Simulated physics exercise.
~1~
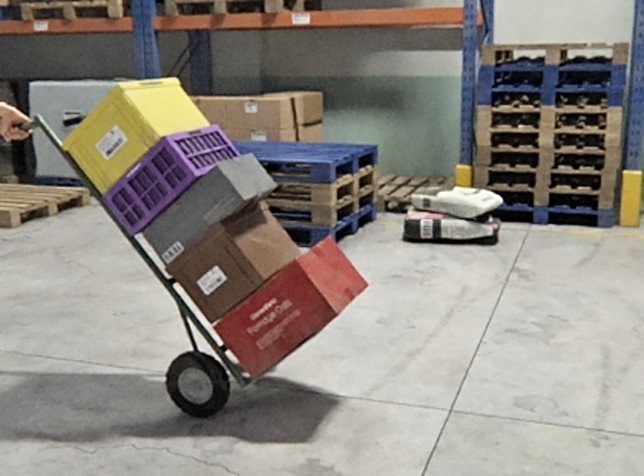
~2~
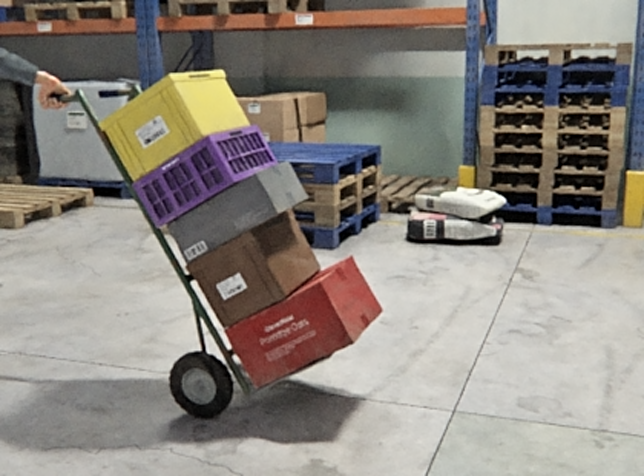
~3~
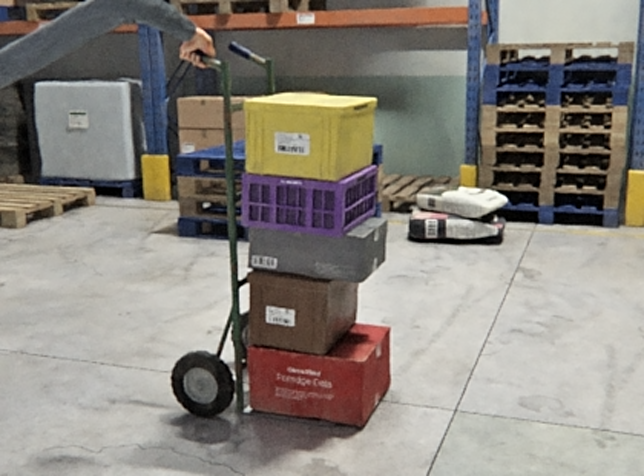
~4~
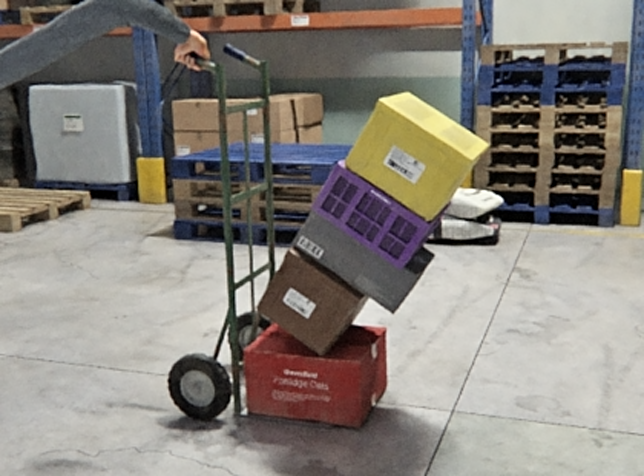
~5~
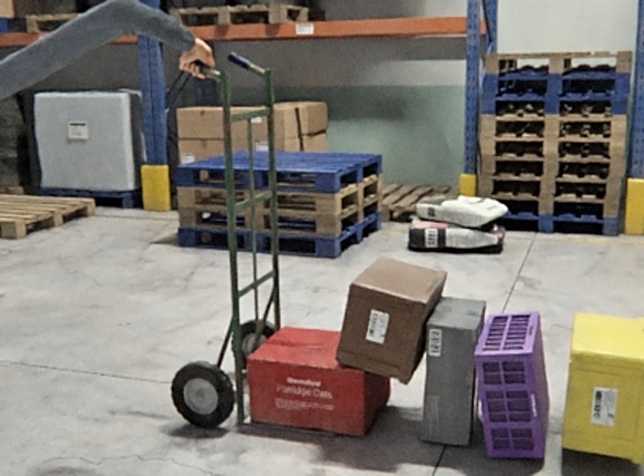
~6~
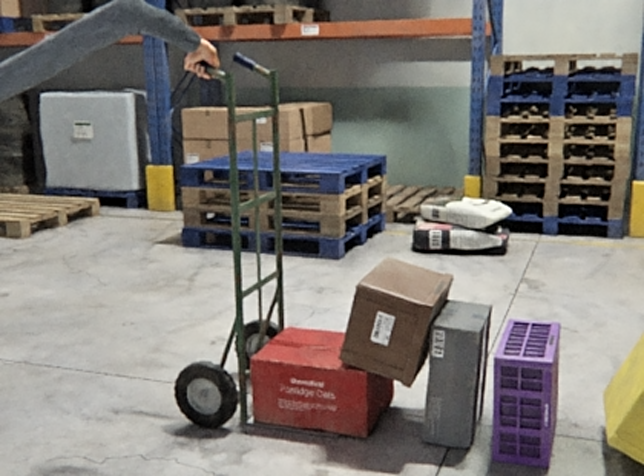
The footage shows a hand swinging a loaded two-wheeled hand truck upright in a warehouse; the stack pitches off to the right, the grey box, purple crate and yellow tote toppling onto the floor while the brown box leans tipped against the grey one and the red box stays in place.
